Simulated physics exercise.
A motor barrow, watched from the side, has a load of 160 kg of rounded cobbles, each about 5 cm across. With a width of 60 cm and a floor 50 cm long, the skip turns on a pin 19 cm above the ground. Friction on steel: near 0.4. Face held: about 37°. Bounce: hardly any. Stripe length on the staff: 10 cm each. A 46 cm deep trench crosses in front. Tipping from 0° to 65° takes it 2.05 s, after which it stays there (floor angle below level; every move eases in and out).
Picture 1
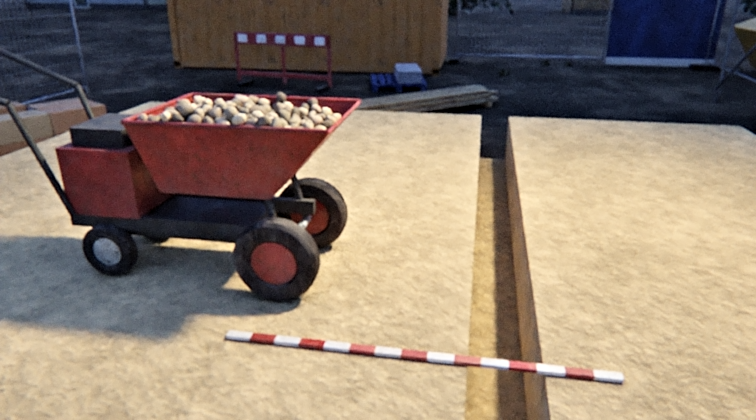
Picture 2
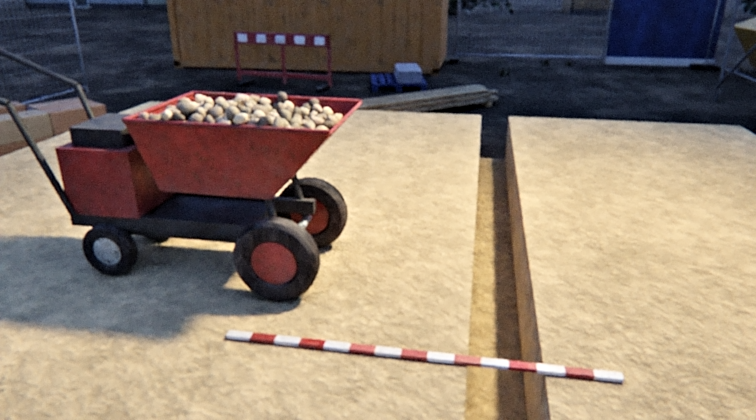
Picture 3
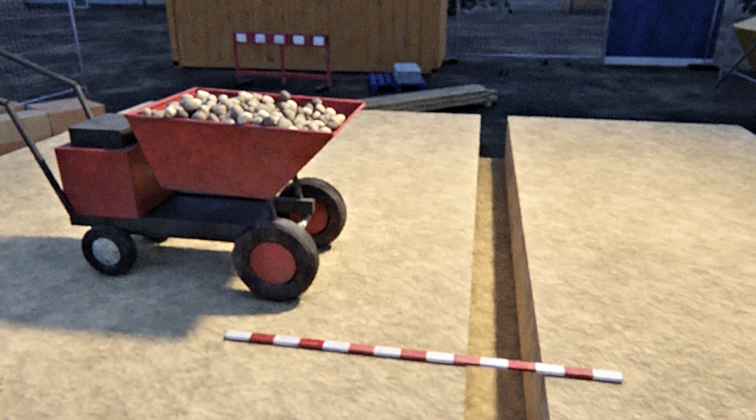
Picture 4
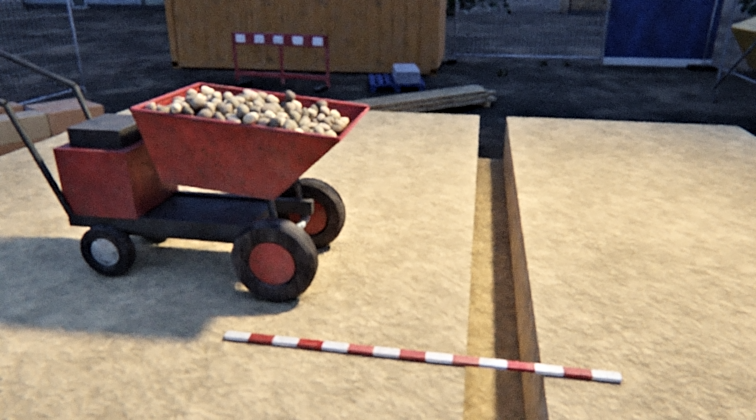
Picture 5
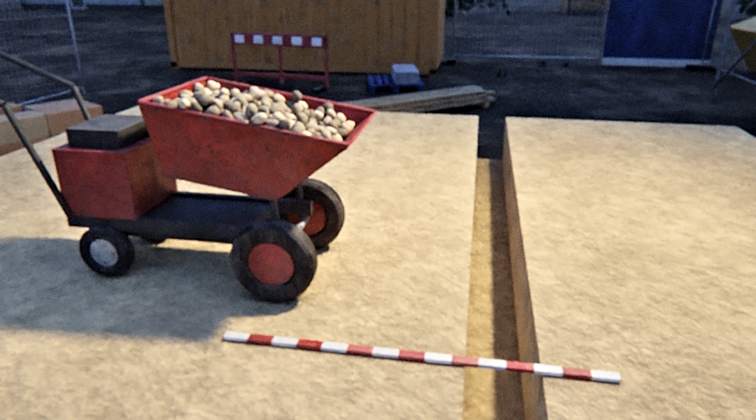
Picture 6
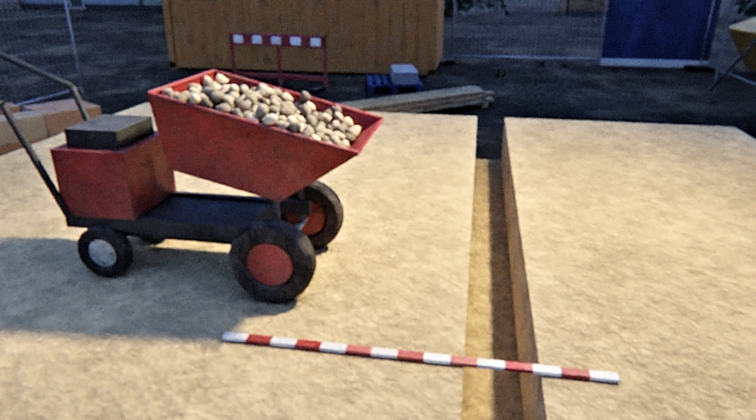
On a sandy work yard, a red motor barrow full of rounded stones stood left of a narrow trench, and its skip slowly tilted forward to the right, the back end rising.
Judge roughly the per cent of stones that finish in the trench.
An estimated 76 per cent finish in the trench.
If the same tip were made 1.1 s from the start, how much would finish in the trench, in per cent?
Estimate: About 80 %.
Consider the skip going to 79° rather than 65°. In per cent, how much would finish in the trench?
Roughly 55 per cent would end in the trench.
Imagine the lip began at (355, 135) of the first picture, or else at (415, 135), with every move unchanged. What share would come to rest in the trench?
Roughly 100 percent for the first, and 60 percent for the second.
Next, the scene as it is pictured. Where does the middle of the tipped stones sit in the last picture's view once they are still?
Their middle lands near (485, 343).
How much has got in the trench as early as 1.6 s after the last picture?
By that point it's something like 30 in a hundred.
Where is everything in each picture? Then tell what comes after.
Lip at (328, 132), floor tilted 0°, highest stones at (239, 104), in the first frame.
The skip is at 1°, its lip at (330, 133); the top of the load is at (240, 104), in the second frame.
The skip is at 2°, its lip at (334, 135); the top of the load is at (239, 101), in the third frame.
Lip at (340, 140), floor tilted 5°, highest stones at (228, 99), in the fourth frame.
The skip is at 9°, its lip at (348, 146); the top of the load is at (219, 93), in the fifth frame.
The skip is at 13°, its lip at (357, 154); the top of the load is at (217, 88), in the sixth frame.
Then, 0.9 s after the last picture the floor is at 55°, 99 % in the skip, 1 % short of the trench; the foremost stones are at (431, 219).
Then, 1.6 s after the last picture the floor is at 65°, 53 % in the skip, 18 % short of the trench, 30 % in the trench; the foremost stones are at (517, 376).
Then, 1.9 s after the last picture the floor is at 65°, 31 % in the skip, 20 % short of the trench, 49 % in the trench; the foremost stones are at (517, 369).
Then, 3.8 s after the last picture the floor is at 65°, 0 % in the skip, 24 % short of the trench, 76 % in the trench; the foremost stones are at (519, 376).
